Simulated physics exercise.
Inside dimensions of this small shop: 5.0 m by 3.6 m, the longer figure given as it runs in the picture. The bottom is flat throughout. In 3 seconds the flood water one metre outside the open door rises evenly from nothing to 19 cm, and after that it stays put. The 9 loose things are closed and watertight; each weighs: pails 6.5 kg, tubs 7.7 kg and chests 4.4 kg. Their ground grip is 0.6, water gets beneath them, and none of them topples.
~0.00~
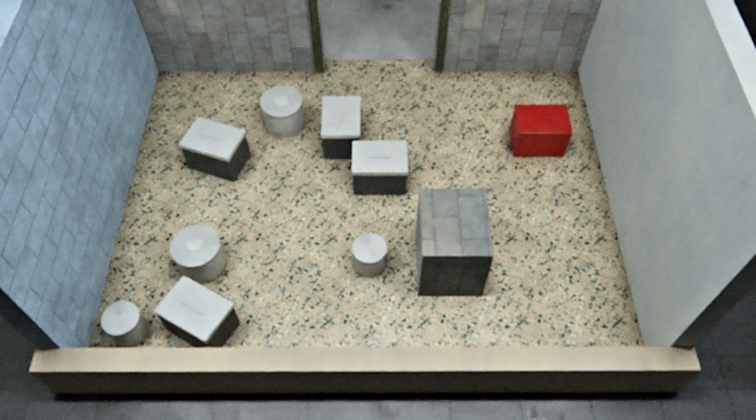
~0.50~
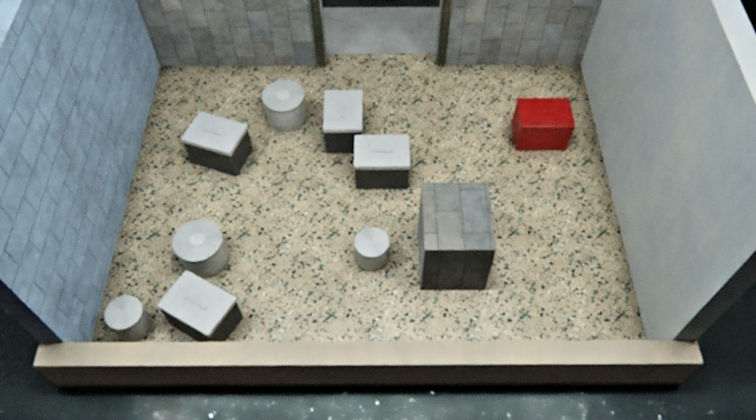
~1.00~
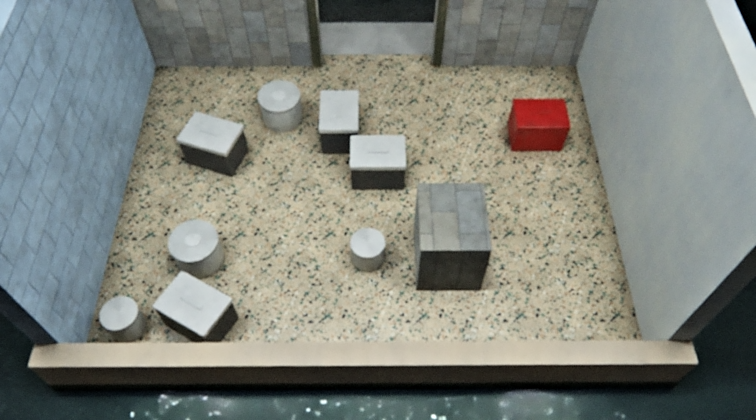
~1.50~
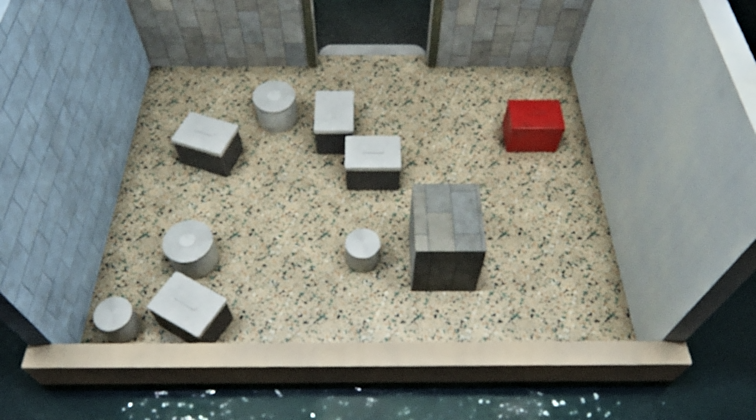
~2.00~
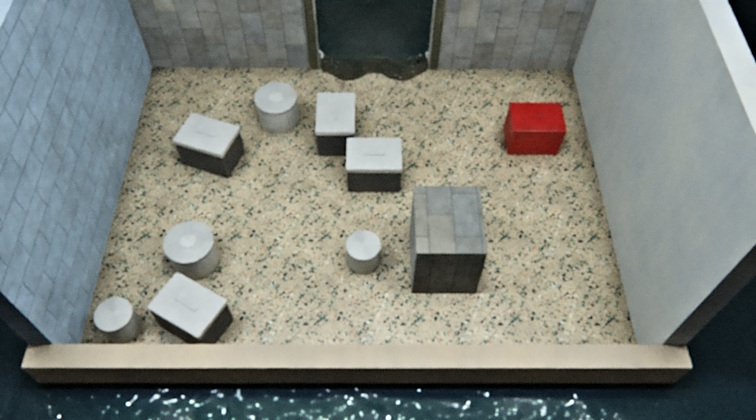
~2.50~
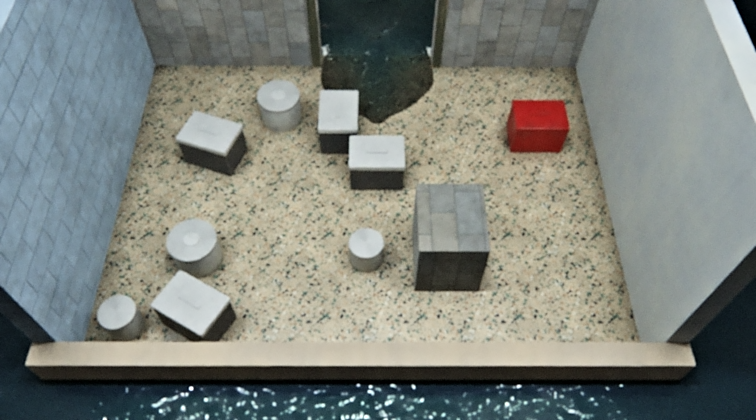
The footage shows a small walled room with grey-topped chests, round tubs, a tall block and a red chest, all staying still. Dark water appears outside the front wall and beyond the rear doorway, then spreads in across the speckled floor.
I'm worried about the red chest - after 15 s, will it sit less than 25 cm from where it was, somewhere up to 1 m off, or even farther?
It will scoot partway, short of a metre.
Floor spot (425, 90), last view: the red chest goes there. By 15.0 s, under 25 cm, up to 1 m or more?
It gets carried off.
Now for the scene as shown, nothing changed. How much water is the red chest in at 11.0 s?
Close to 4 centimetres.
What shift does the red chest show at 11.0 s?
I'd guess some 60 cm by then.
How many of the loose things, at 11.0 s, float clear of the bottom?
At that moment it comes to 7.
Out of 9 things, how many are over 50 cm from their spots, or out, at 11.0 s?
By then the count is 8.
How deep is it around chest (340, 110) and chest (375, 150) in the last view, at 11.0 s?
First about 6 cm, second about 10 cm.
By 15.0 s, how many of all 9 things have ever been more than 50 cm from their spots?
8.
After 3.5 s the red chest is near (541, 114), 0.0 m from its start, aground; 0 afloat.
After 6.8 s the red chest is near (541, 114), 0.0 m from its start, aground; 3 afloat.
After 11.0 s the red chest is near (524, 75), 0.6 m from its start, afloat; 7 afloat.
After 15.0 s the red chest is near (518, 162), 0.7 m from its start, afloat; 9 afloat.
